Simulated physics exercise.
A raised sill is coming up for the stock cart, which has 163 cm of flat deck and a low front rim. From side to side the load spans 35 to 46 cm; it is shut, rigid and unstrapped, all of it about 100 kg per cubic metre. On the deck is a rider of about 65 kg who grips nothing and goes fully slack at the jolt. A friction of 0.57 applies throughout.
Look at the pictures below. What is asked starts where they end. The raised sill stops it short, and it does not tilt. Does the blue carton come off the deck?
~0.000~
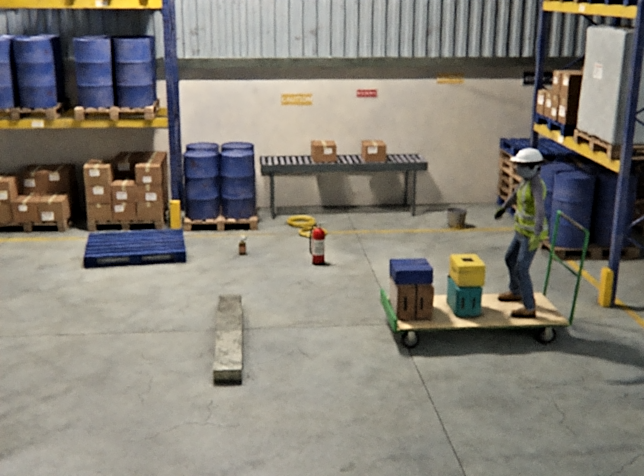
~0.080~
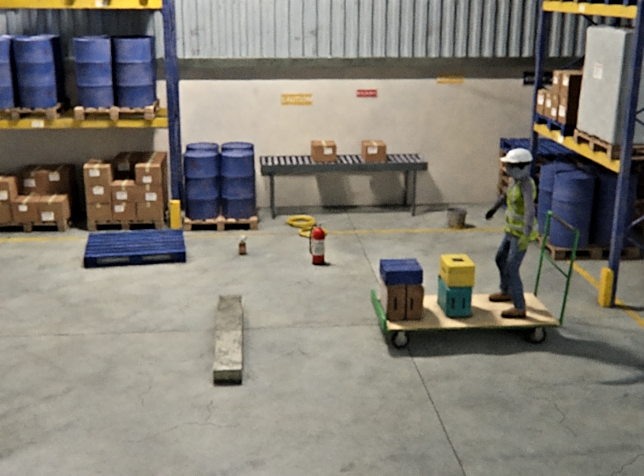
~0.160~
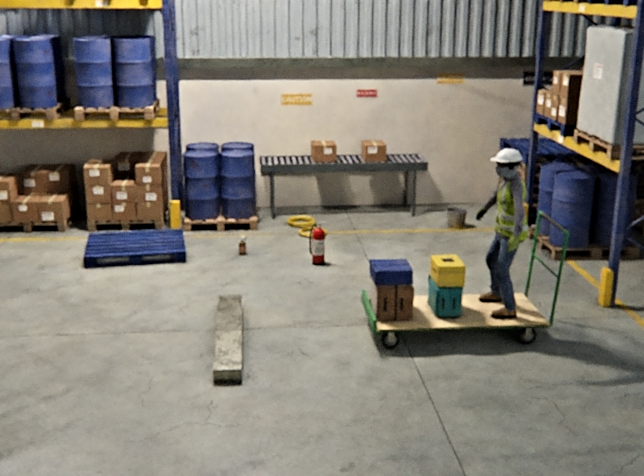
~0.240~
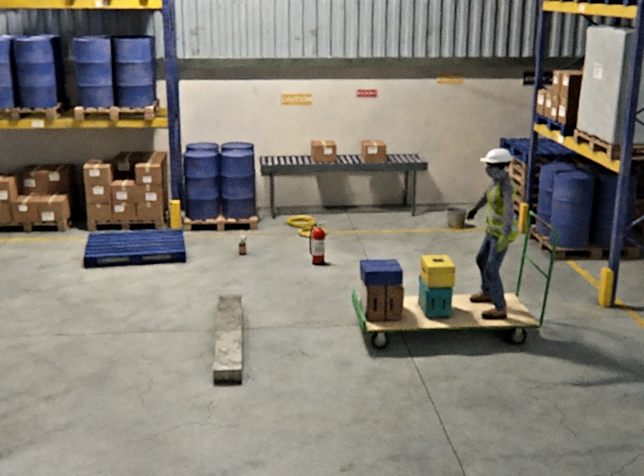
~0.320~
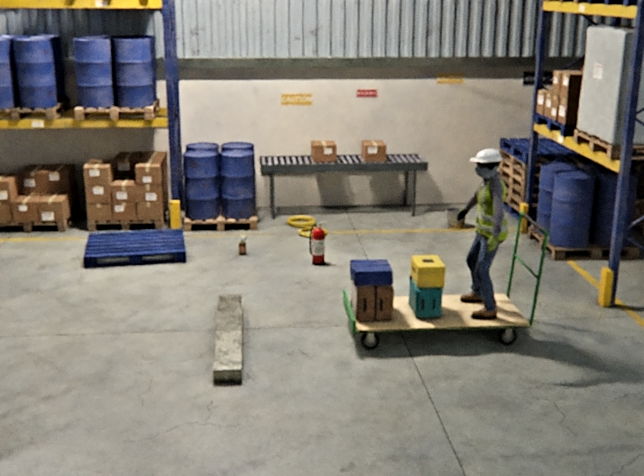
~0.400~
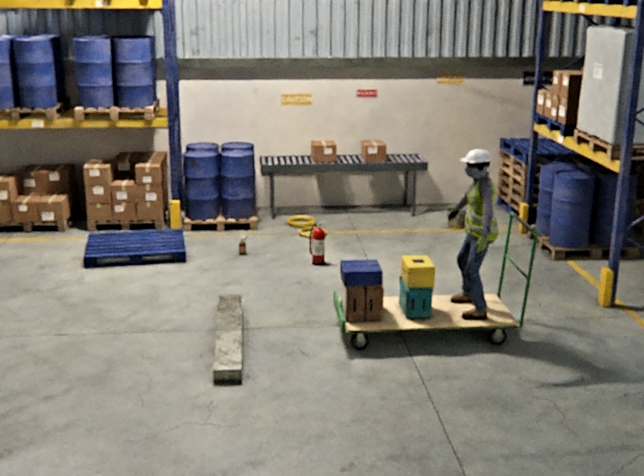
I'd expect it to hold within the edge.
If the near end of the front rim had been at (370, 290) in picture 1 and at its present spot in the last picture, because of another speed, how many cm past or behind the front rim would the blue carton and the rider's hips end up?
So the blue one stops 10 cm short of the front rim, while the hips stay 110 cm behind it.
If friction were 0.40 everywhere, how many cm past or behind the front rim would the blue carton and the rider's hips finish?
The blue item would end 40 cm past the front rim, and the hips 100 cm behind it.
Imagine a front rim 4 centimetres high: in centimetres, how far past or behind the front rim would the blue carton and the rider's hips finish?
Then the blue one stops 10 cm short of the rim and the hips 110 cm short of it.
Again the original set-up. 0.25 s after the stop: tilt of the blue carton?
Its tilt is about 0°.
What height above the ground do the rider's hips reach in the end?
They end up some 55 cm off the ground.
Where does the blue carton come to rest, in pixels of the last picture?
Resting point approx. (240, 276).
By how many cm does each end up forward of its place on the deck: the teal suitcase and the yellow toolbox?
Ahead by: Teal 20, yellow 25 (cm).
After 1.24 s the deck stops.
After 1.49 s the blue carton is 9 cm behind the rim, tilted 0°, near (240, 276) in the last picture's view.
After 1.79 s the blue carton is 8 cm behind the rim, tilted 0°, near (240, 276) in the last picture's view.
After 2.24 s the blue carton is 9 cm behind the rim, tilted 0°, near (240, 276) in the last picture's view.
When all is still (2.4 s), nothing is past the rim; behind it, brown suitcase, teal suitcase, yellow toolbox, blue carton and the rider's hips.
